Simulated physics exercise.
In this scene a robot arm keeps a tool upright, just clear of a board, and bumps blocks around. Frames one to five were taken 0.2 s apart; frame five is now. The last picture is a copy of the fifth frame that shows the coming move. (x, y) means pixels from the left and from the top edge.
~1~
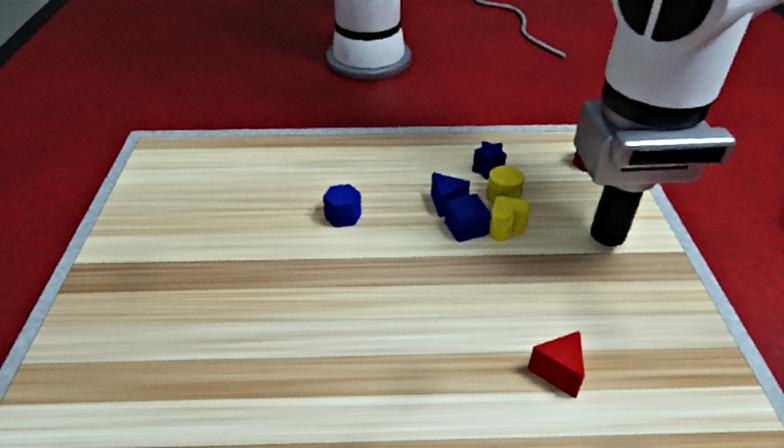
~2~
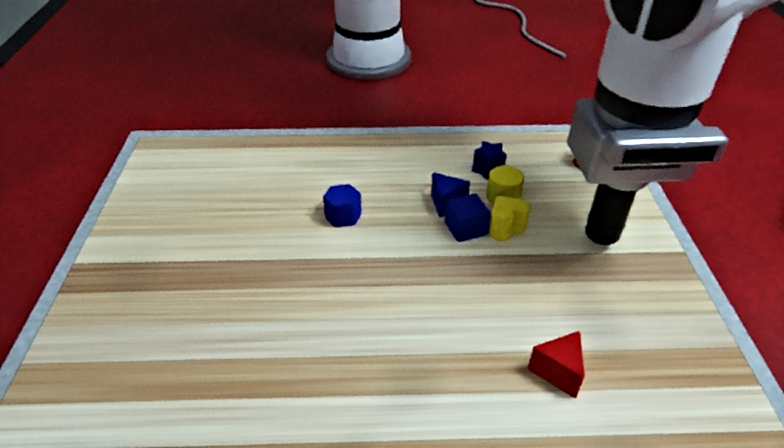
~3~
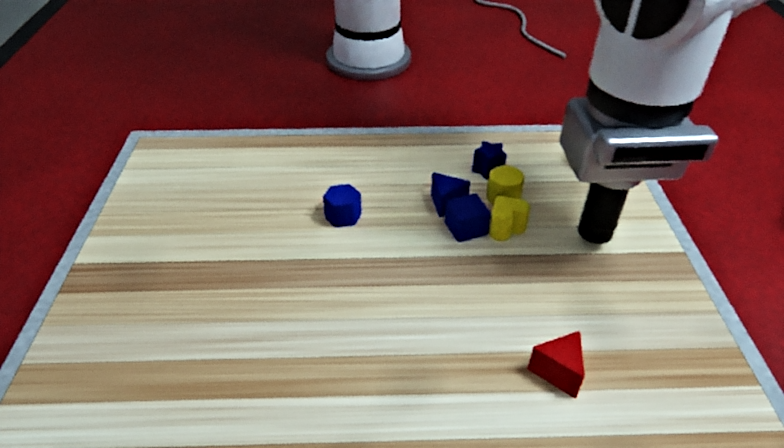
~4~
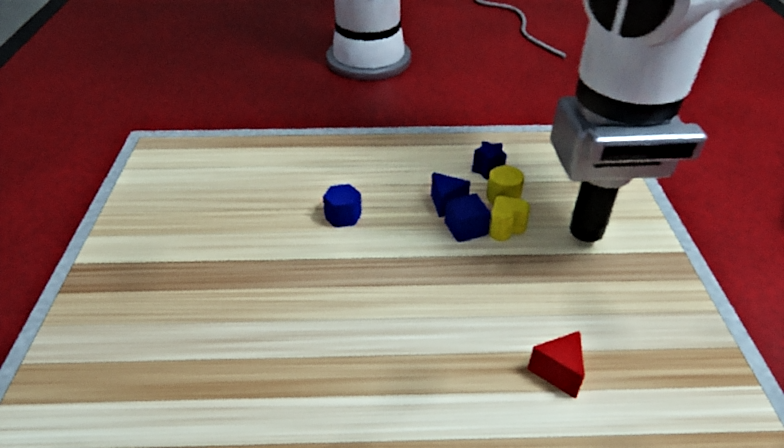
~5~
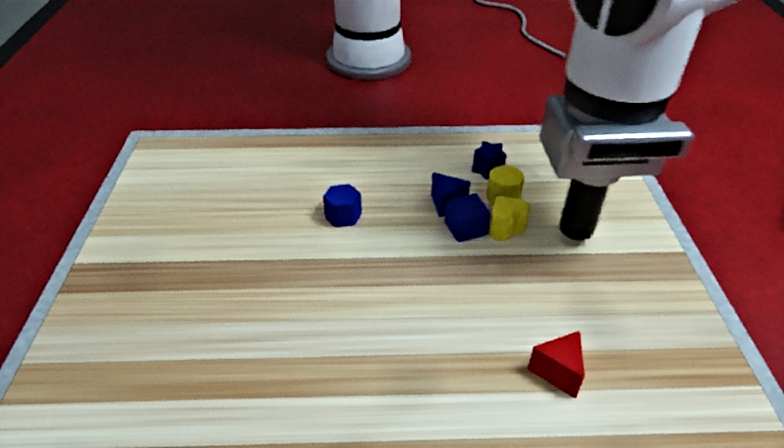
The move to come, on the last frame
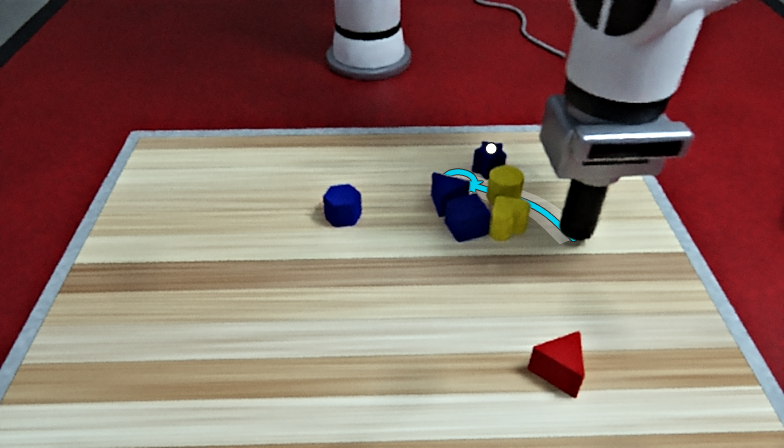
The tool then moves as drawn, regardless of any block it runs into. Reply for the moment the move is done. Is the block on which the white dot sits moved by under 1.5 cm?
The answer is yes.
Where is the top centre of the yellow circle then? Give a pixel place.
Its top middle will sit at (430, 154).
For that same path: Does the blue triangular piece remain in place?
Yes, I think so.
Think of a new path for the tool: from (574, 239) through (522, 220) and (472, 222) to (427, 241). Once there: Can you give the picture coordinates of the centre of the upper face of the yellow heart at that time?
I'd place it at (398, 233), taking the centre of its top.
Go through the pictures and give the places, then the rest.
In the first frame, tip of the tool at (608, 236), middles of tops, blue triangular piece at (448, 182), blue star at (491, 149), yellow circle at (507, 175).
In the second frame, tool at (602, 235), nothing pushed.
In the third frame, tool at (595, 233), nothing pushed.
In the fourth frame, tool at (586, 232), nothing pushed.
In the fifth frame, tool at (576, 230), blue triangular piece at (448, 182), blue star at (491, 149), yellow circle at (507, 175).
The line goes from (574, 239) via (542, 211) and (501, 194), ending at (459, 181); the dot is on the blue star.
On the path given first. One third of the way, tool at (543, 201); nothing pushed yet.
Two thirds of the way, tool at (501, 185); yellow circle at (470, 164).
At the end, tool at (460, 172); blue triangular piece unmoved; blue star unmoved; yellow circle at (430, 154).
